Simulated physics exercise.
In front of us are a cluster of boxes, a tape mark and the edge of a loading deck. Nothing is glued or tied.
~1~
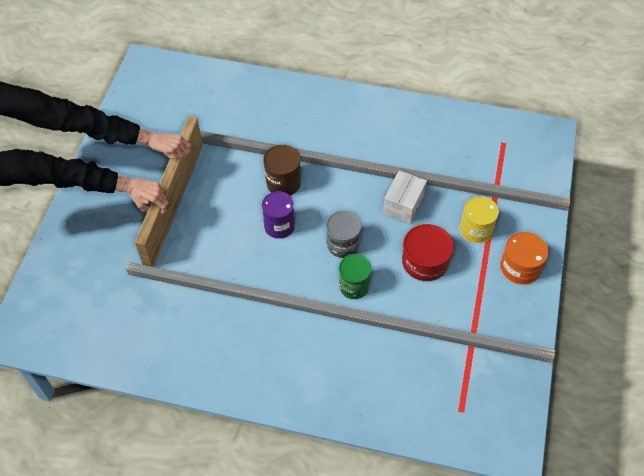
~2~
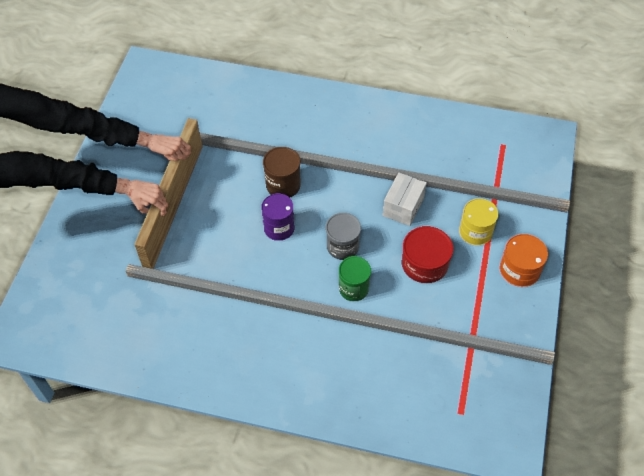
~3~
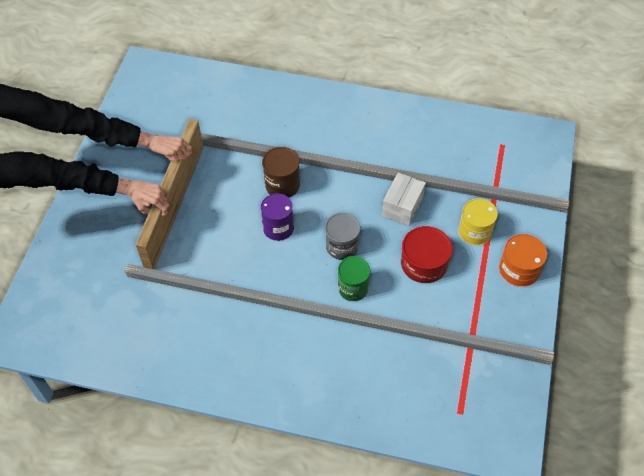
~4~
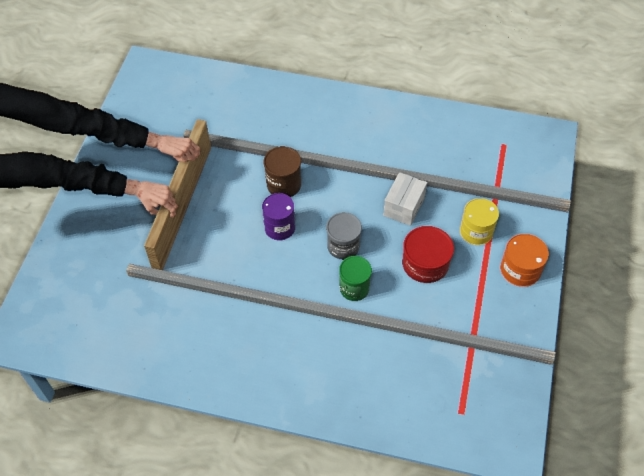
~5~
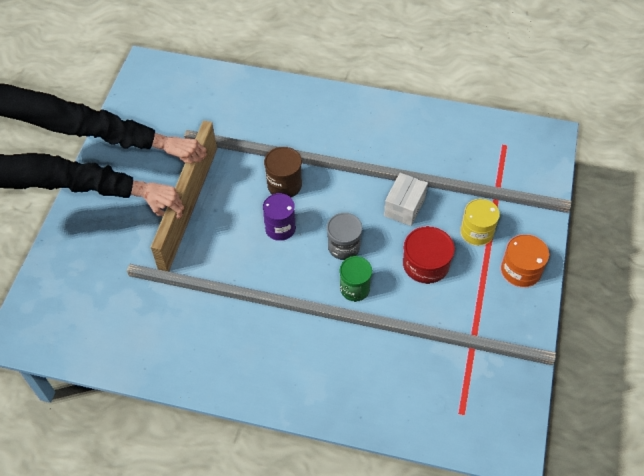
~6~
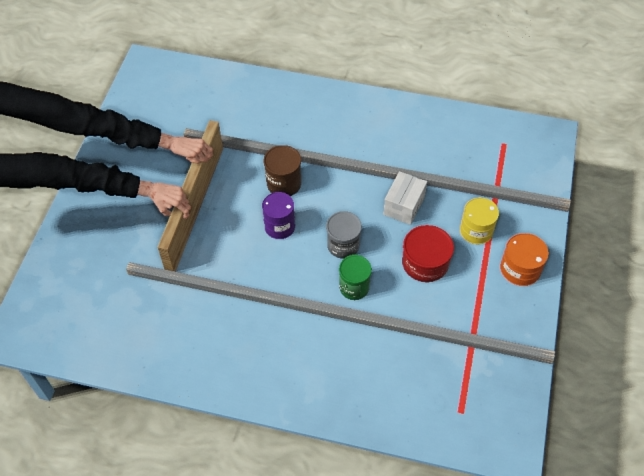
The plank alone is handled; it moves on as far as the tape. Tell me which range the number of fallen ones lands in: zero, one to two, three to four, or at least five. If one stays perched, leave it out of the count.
The range is one to two.
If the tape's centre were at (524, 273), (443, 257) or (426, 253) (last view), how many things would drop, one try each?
Ground tally per try: 4 / 0 / 0.
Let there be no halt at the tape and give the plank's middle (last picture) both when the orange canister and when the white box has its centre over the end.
First near (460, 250), second near (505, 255).
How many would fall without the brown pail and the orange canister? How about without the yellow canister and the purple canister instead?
Well, the first time you'd get 0, and the next time 1.
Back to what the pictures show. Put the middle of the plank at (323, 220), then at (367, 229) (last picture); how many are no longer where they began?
It comes to 3 for the first spot, 6 for the other.
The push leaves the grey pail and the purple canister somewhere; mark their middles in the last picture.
The one named first is at (500, 285), the next at (504, 251).
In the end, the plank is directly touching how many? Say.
At rest, 4 are in contact.
Early on, none off yet; orange canister at rest near (524, 260); yellow canister at rest near (479, 221); red pail at rest near (427, 254).
A while later, none off yet; orange canister at rest near (524, 260); yellow canister at rest near (479, 221); red pail travelled about its own width near (466, 268).
Finally, the number that fall off is one or two; lost, yellow canister and orange canister.
